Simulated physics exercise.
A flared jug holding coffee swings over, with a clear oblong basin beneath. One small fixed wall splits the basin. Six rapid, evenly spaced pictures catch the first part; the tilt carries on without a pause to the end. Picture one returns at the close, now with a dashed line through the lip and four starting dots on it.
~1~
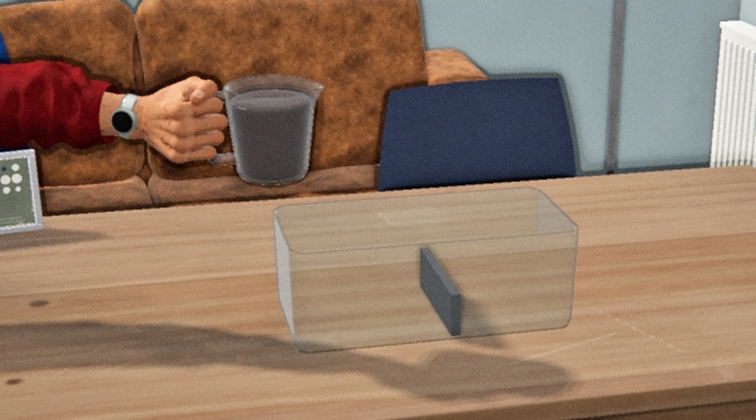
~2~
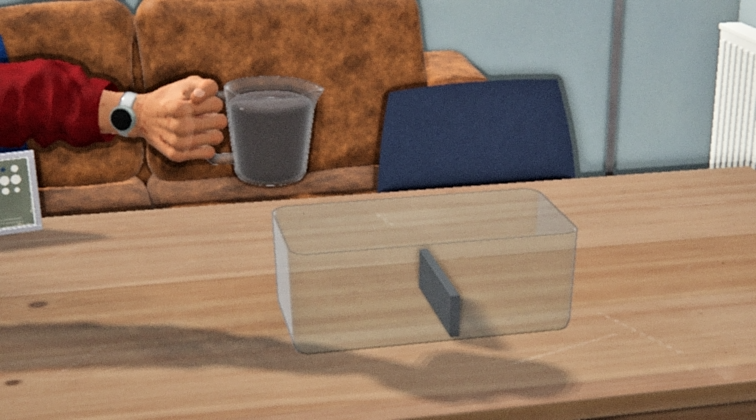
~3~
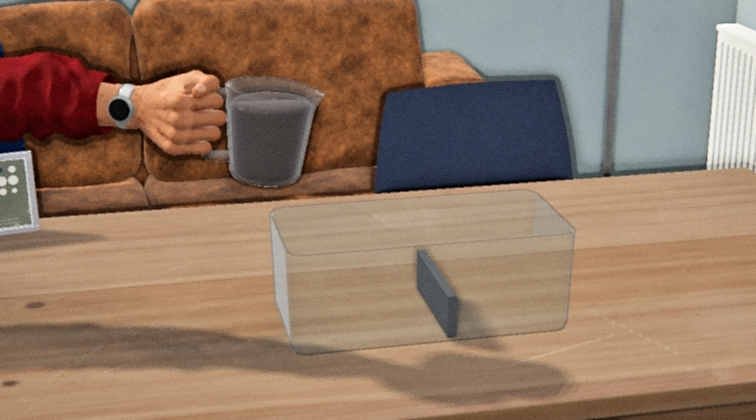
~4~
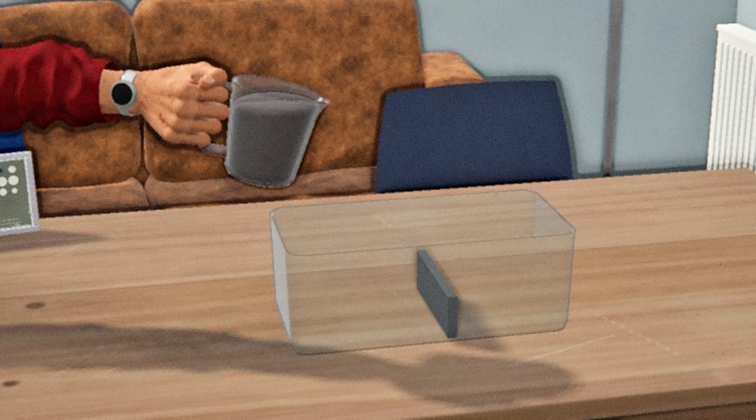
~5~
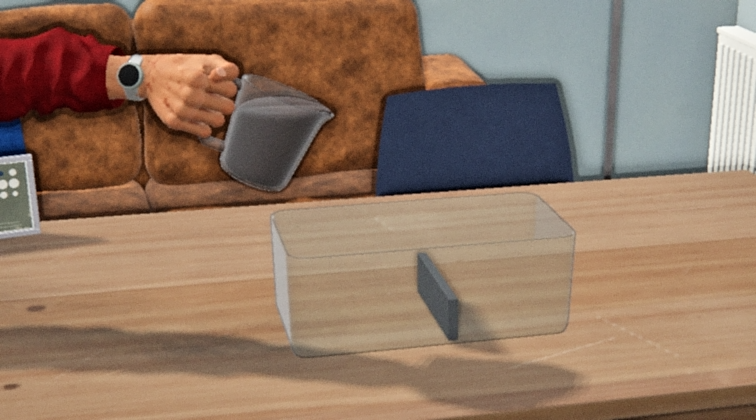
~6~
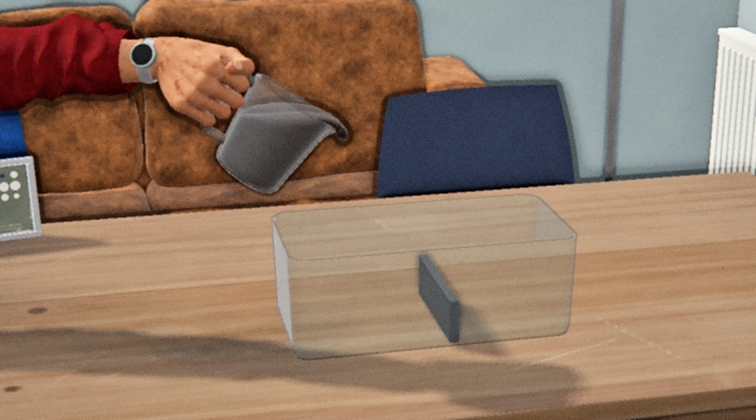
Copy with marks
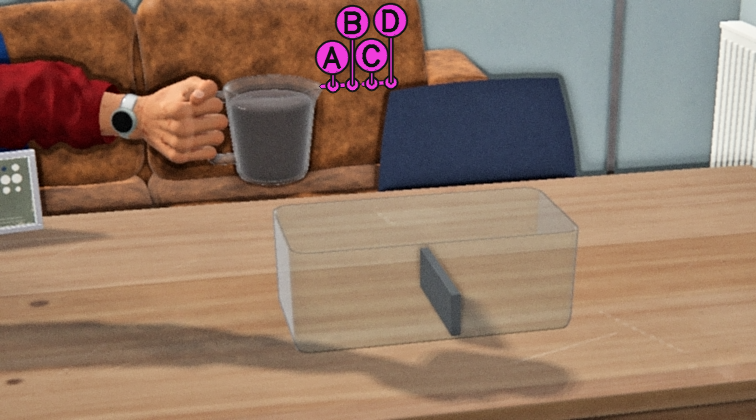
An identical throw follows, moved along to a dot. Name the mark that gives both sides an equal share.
D is best.
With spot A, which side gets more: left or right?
The left side.
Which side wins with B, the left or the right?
The left one.
On the marked copy, A at (332, 85); B at (352, 84); C at (371, 83); D at (390, 82).
For spot A, about 96 % ends left of the wall and 3 % right of it.
For spot B, about 94 % ends left of the wall and 4 % right of it.
For spot C, about 80 % ends left of the wall and 18 % right of it.
For spot D, about 46 % ends left of the wall and 53 % right of it.
